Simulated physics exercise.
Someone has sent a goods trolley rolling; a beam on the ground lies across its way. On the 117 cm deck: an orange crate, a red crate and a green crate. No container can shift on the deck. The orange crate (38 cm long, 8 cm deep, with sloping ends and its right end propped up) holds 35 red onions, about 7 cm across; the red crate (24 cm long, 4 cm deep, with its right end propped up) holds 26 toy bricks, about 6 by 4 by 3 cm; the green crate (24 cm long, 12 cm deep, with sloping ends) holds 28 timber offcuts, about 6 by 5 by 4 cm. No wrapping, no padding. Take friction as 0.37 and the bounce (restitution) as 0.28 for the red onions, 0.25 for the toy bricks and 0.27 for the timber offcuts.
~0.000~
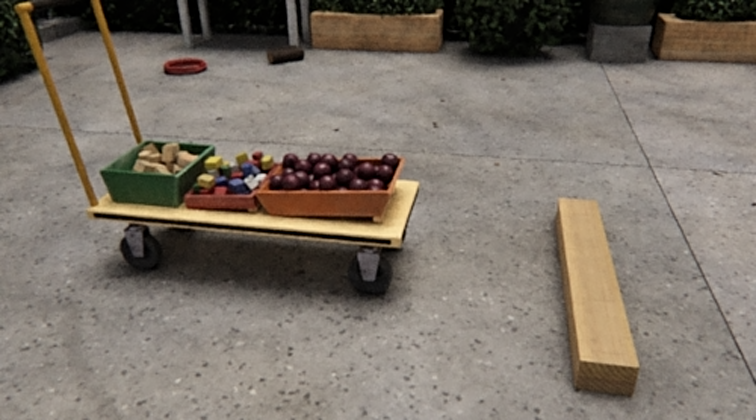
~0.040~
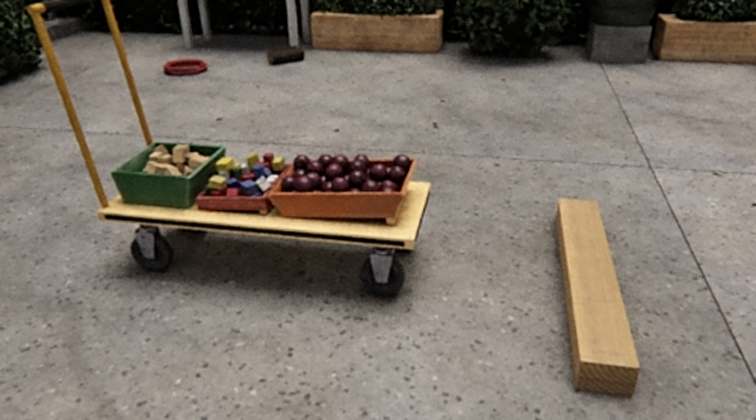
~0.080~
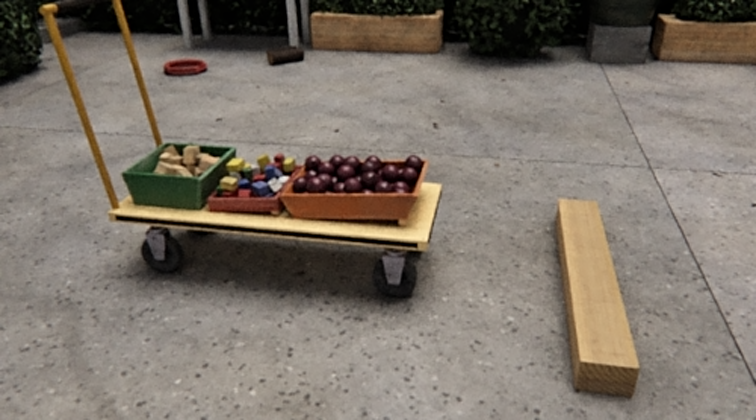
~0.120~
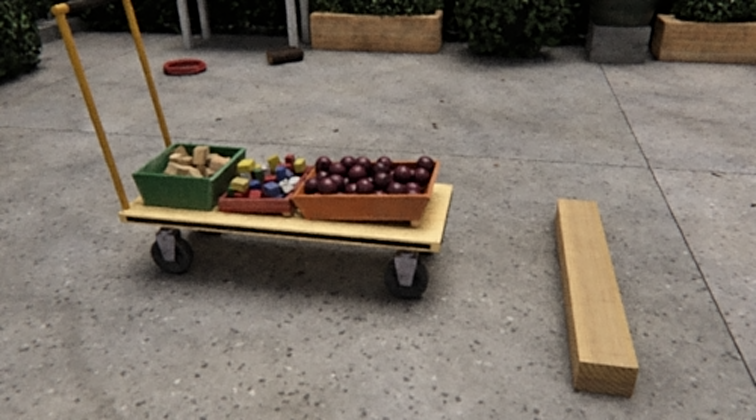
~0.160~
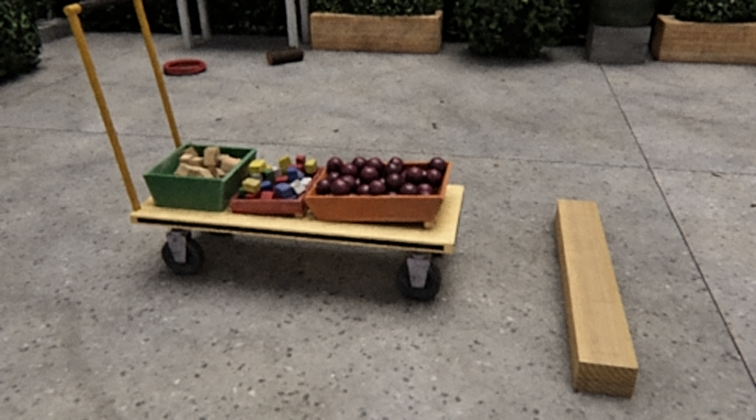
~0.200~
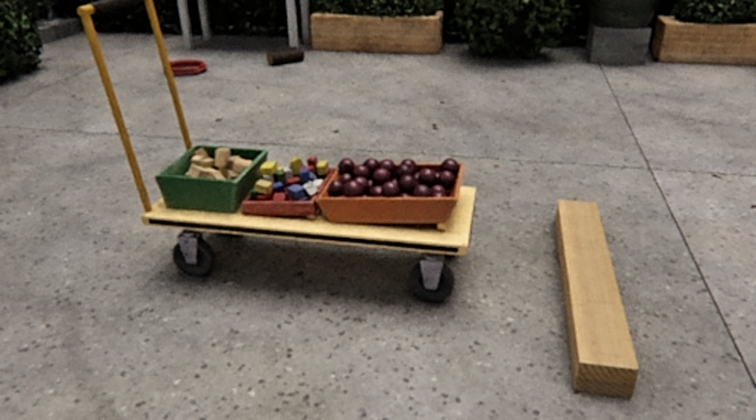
A yellow flatbed trolley with an upright handle at its left end stands on a grey paved yard, seen from slightly above and to the side, with planters and shrubs behind. On its deck sit a green crate of wooden pieces, a red crate of colourful blocks and an orange crate of dark red onions, while a wooden beam lies at right. The trolley rolls slowly and steadily rightward, narrowing the gap.
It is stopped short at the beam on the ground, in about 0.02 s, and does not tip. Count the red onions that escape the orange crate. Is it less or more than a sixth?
It sheds less than a sixth of them.
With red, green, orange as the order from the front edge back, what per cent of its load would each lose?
In that case orange crate 0, red crate 20, green crate 0 per cent.
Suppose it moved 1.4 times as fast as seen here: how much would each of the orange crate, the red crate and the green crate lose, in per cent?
Then orange crate 10, red crate 20, green crate 0 per cent.
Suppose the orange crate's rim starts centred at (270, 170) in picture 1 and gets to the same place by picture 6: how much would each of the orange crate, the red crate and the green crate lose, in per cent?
Then orange crate 20, red crate 30, green crate 10 per cent.
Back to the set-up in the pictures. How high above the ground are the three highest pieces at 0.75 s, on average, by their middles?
Some 42 cm up.
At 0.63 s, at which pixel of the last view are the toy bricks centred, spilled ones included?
At about (405, 193).
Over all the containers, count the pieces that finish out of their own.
Roughly 2 in all.
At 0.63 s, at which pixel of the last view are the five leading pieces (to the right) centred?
Around (558, 188).
After 0.53 s, contact.
After 0.63 s, 0 of 35 out of the orange crate, 3 of 26 out of the red crate and 0 of 28 out of the green crate.
After 0.75 s, 0 of 35 out of the orange crate, 3 of 26 out of the red crate and 0 of 28 out of the green crate.
After 0.98 s, 0 of 35 out of the orange crate, 2 of 26 out of the red crate and 0 of 28 out of the green crate.
When it is over (at 1.49 s), 0 of 35 out of the orange crate, 2 of 26 out of the red crate and 0 of 28 out of the green crate. Asked share, 0 of 35, 0 per cent.
